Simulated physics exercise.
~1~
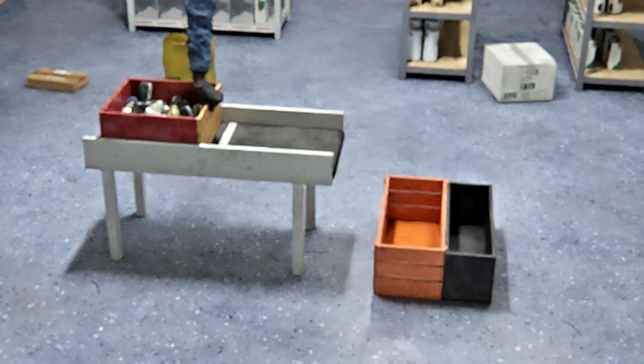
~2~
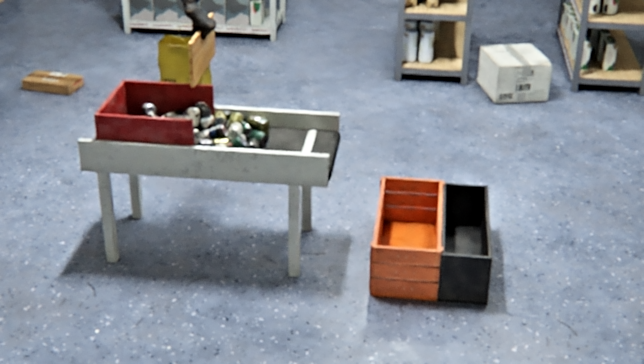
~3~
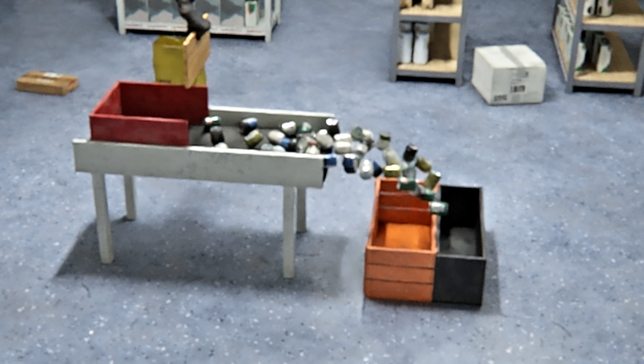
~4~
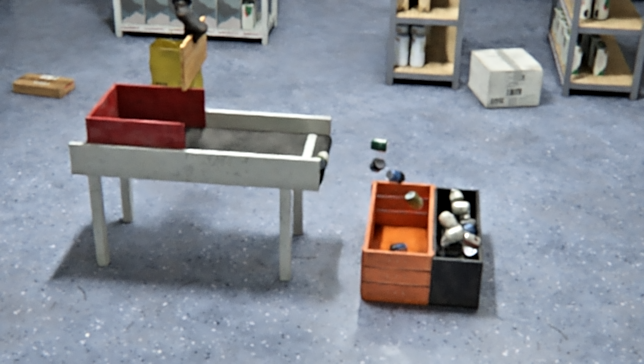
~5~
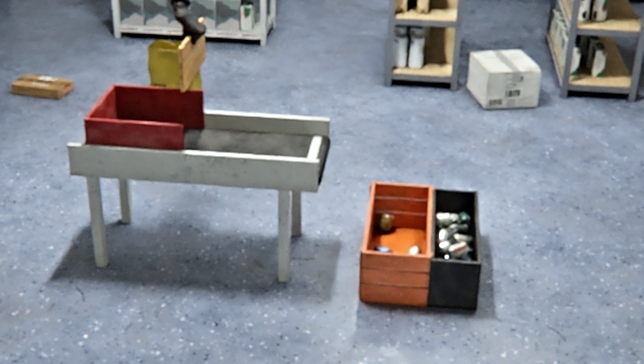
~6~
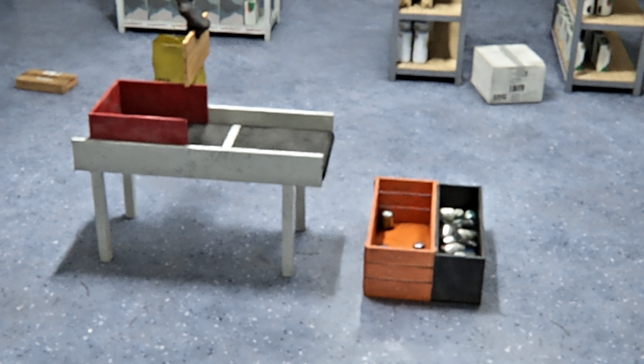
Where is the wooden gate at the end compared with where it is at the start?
At the start the gate stands down at the right end of the red pen, and at the end it is held up above the pen, leaving that end open.
We see small cans in a red pen on a raised belt; a wooden gate is lifted, and the cans stream right and drop off the belt's end. The belt keeps moving after it empties, with most cans in the black bin and a few in the orange tote.
